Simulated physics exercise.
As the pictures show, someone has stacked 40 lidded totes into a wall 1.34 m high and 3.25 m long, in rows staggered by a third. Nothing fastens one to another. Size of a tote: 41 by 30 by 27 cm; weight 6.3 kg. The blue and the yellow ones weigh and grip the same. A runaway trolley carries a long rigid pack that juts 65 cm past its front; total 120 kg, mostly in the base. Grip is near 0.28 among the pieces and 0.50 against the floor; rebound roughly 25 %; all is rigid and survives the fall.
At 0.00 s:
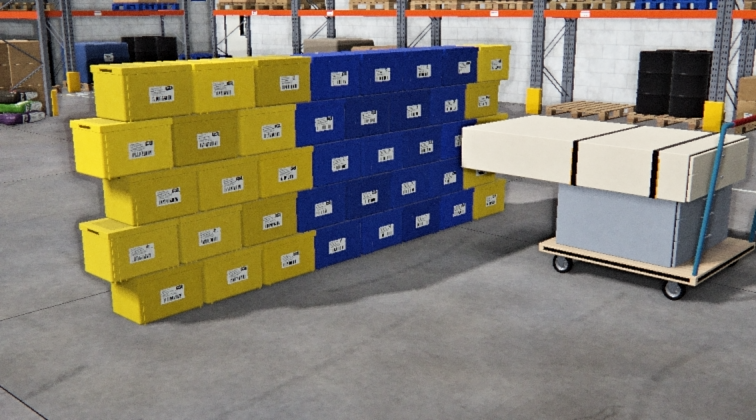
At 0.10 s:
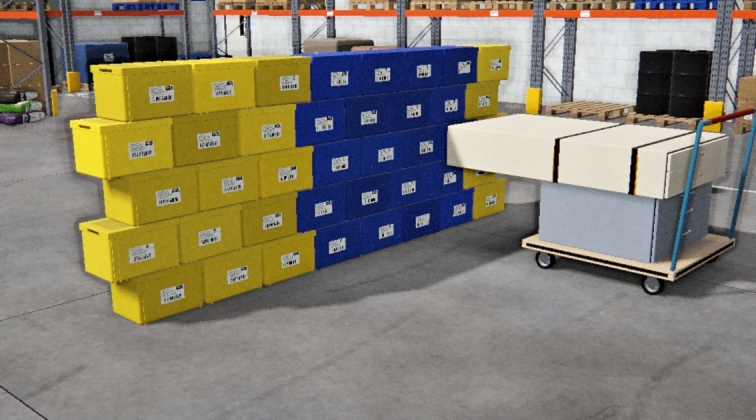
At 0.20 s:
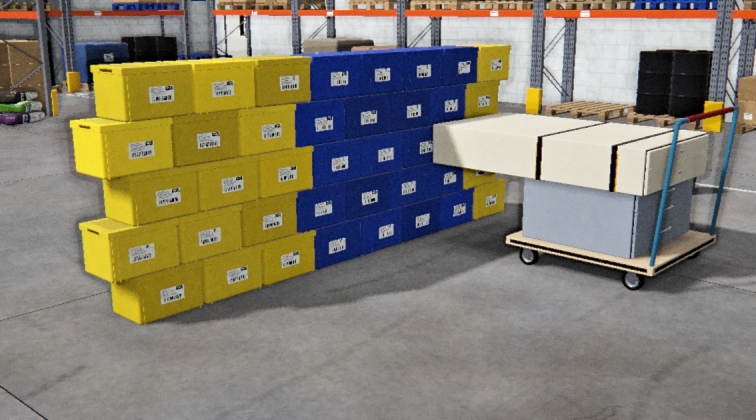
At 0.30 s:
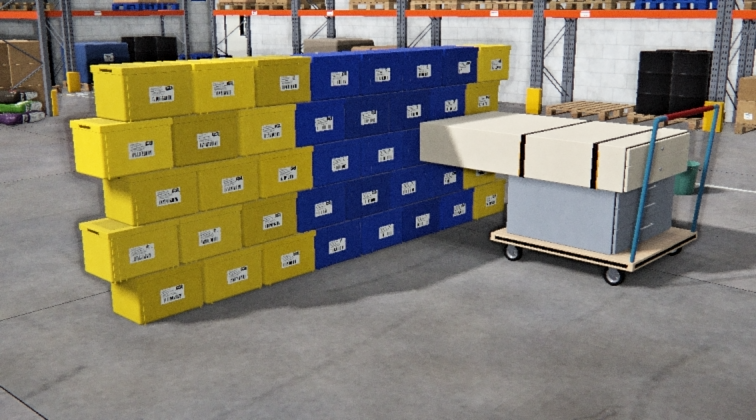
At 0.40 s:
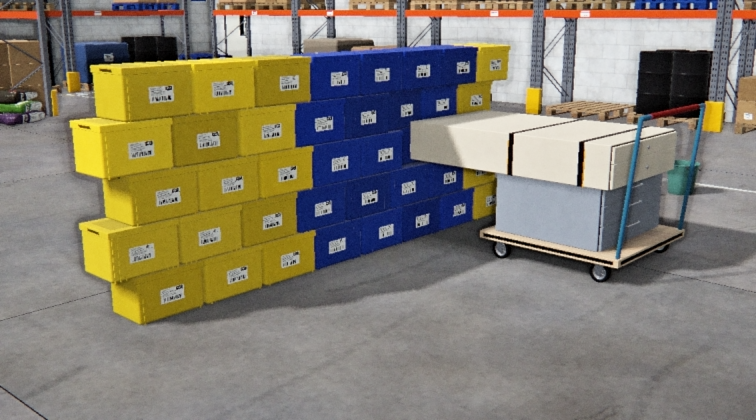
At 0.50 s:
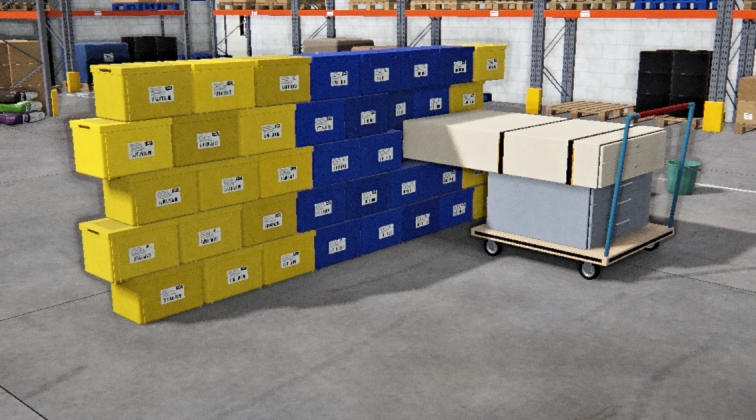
A flatbed trolley carrying a grey box and a long, strapped cream load rolls leftward across a warehouse floor toward a wall of stacked yellow and blue totes, and the load's front end presses in, shifting several totes slightly.
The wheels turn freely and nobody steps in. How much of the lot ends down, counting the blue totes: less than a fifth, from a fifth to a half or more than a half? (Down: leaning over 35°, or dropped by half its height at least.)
Between a fifth and a half of them.
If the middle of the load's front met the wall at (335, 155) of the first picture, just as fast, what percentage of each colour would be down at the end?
In that case yellow 20, blue 40 per cent.
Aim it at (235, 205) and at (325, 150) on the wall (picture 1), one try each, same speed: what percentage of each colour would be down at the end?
Yellow 60 then 20, blue 10 then 40 per cent.
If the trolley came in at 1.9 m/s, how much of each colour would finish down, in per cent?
In that case yellow 20, blue 30 per cent.
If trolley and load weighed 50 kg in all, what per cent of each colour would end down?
Then yellow 0, blue 0 per cent.
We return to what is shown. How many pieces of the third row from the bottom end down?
The count is 3.
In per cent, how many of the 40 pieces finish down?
About 25 per cent.
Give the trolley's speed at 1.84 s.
About 0.0 m/s.
By 0.74 s, load 26 cm past the wall's line, still rolling; none of the 20 blue totes down (0 of 40 in all colours); top blue tote moved 20 cm; top yellow tote tilted 7°.
By 1.10 s, load 35 cm past the wall's line, still rolling; 4 of the 20 blue totes down (7 of 40 in all colours); top blue tote tilted 33°, 10 cm lower; top yellow tote tilted 38°, 11 cm lower.
By 1.38 s, load 38 cm past the wall's line, still rolling; 7 of the 20 blue totes down (10 of 40 in all colours); top blue tote tilted 58°, 75 cm lower; top yellow tote on its side.
By 1.84 s, load 39 cm past the wall's line, stopped; 7 of the 20 blue totes down (10 of 40 in all colours); top blue tote on its side; top yellow tote on its side.
When it is over (3.3 s), load 39 cm past the wall's line, stopped; 7 of the 20 blue totes down (10 of 40 in all colours); top blue tote on its side; top yellow tote on its side. That is 35 per cent. In pixels of the last frame, middles, top blue tote near (230, 161), top yellow tote near (352, 172).
